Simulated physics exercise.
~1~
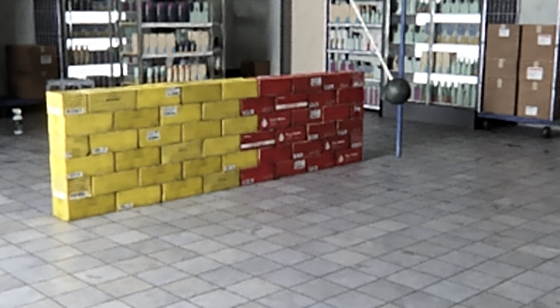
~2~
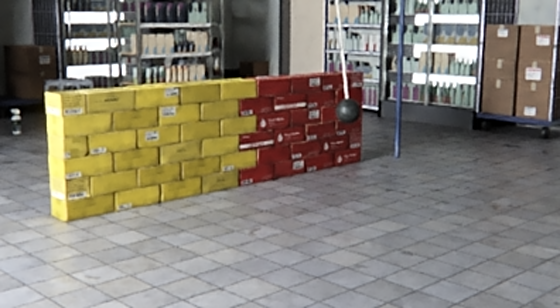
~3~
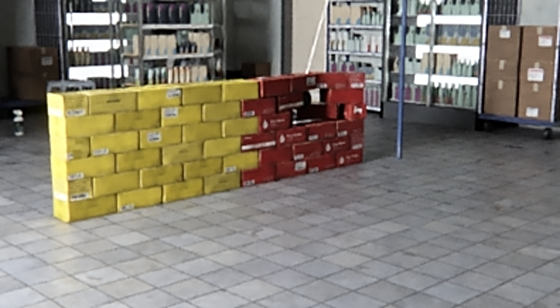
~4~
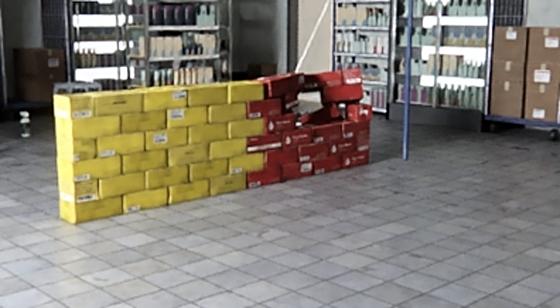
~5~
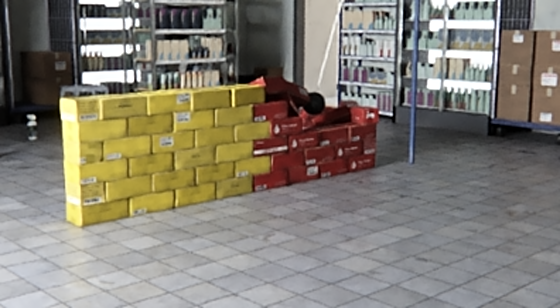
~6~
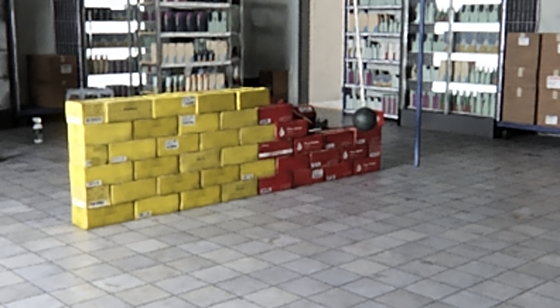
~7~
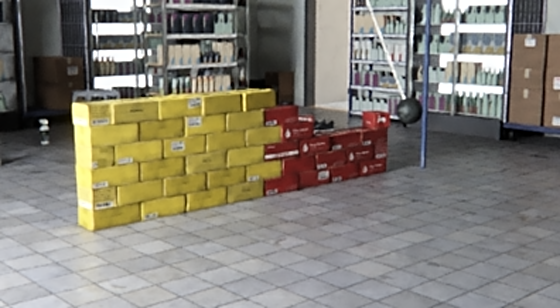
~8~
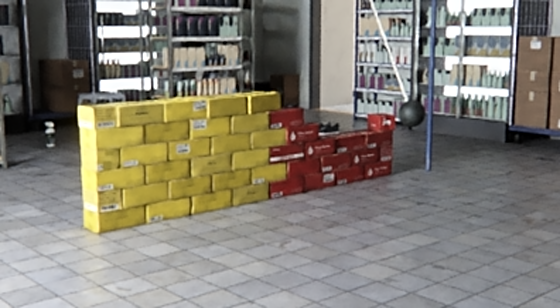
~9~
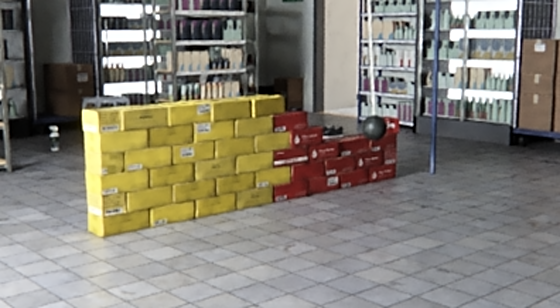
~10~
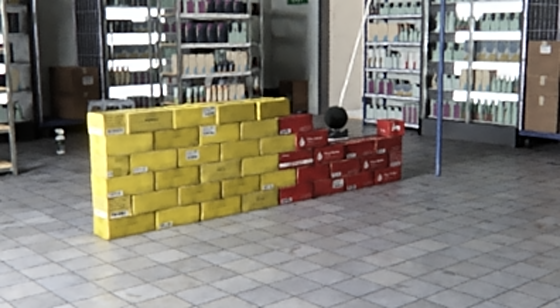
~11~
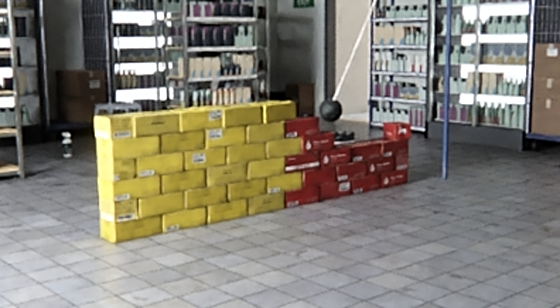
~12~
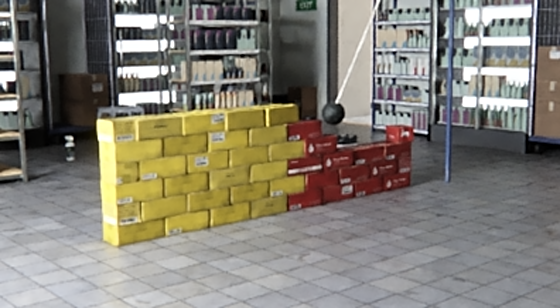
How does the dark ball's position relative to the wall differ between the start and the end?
At the start the ball hangs by the far right end of the red section. At the end it is further left along the wall, above the lowered red boxes and close to the yellow section.
